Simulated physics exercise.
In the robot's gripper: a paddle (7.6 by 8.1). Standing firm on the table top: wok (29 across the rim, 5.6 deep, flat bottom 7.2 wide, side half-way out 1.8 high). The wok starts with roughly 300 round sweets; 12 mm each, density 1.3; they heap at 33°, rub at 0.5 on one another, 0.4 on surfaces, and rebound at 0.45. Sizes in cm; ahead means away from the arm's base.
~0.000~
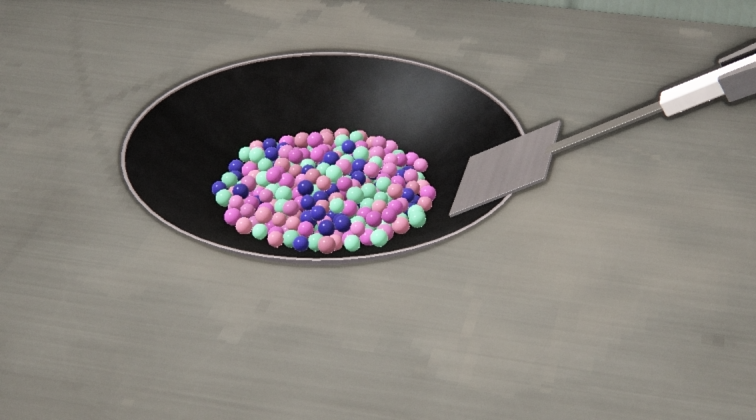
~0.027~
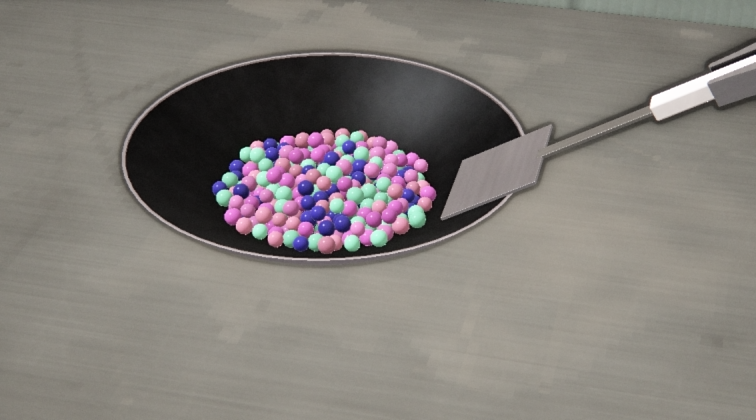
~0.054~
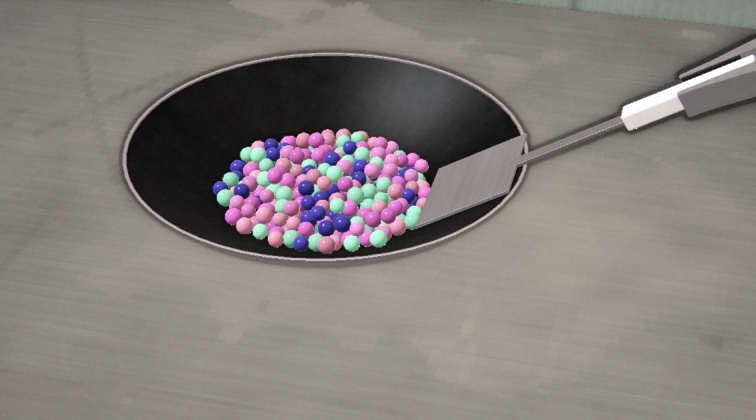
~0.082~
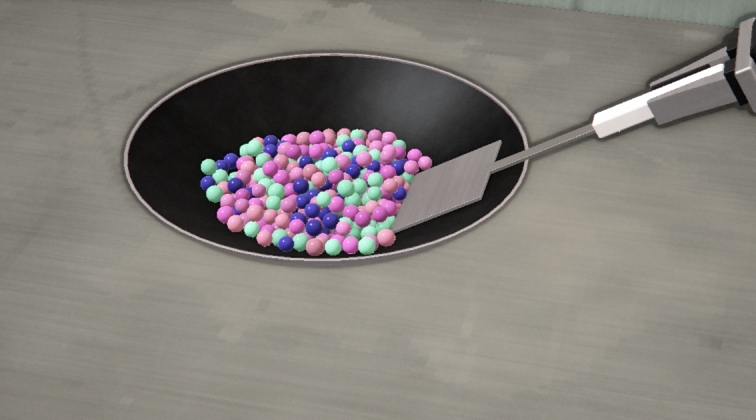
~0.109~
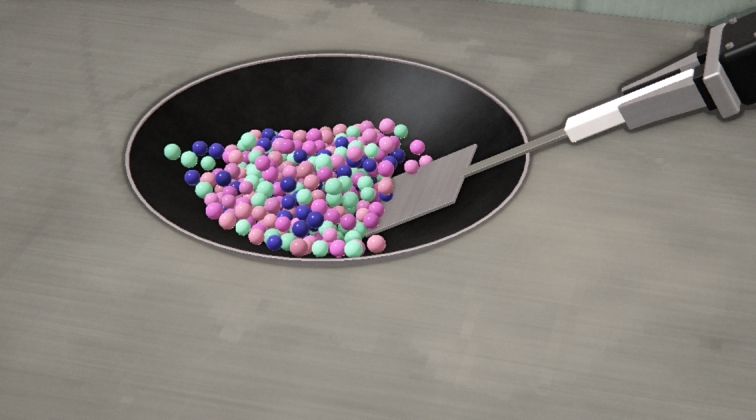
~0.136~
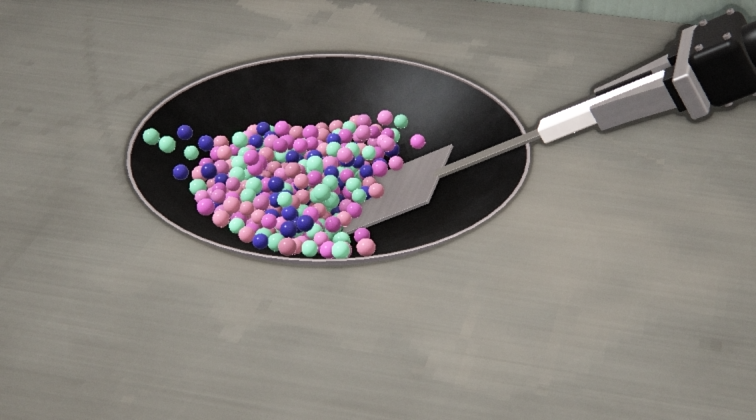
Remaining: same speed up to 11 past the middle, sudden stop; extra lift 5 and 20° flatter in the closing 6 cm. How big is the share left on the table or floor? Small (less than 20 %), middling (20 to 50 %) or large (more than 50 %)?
Share on the table or floor: Middling (20 to 50 %).
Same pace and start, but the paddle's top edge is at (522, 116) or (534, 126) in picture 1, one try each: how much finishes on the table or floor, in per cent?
Some 30 and 25 per cent.
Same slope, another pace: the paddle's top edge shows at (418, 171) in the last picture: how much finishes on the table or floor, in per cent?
Some 35 per cent.
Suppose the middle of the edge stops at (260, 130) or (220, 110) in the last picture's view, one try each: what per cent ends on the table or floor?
Some 5 and 15 per cent.
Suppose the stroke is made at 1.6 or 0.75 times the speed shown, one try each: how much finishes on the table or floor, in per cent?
About 45 and 15 per cent.
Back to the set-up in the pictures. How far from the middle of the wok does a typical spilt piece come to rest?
About 24 cm.
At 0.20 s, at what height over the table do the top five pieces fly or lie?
Some 6 cm.
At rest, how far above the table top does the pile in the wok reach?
About 5.0 cm.
After 0.20 s, sloping 32°, highest piece 7 above the table; 301 in the wok, 1 on the blade or in flight.
After 0.27 s, sloping 24°, highest piece 7 above the table; 297 in the wok, 1 on the table or floor, 4 on the blade or in flight.
After 0.50 s, sloping 12°, highest piece 9 above the table; 219 in the wok, 55 on the table or floor, 28 on the blade or in flight.
After 1.55 s, sloping 12°, highest piece 5 above the table; 219 in the wok, 83 on the table or floor.
At rest, 219 in the wok, 83 on the table or floor. That is 27 % on the table or floor.
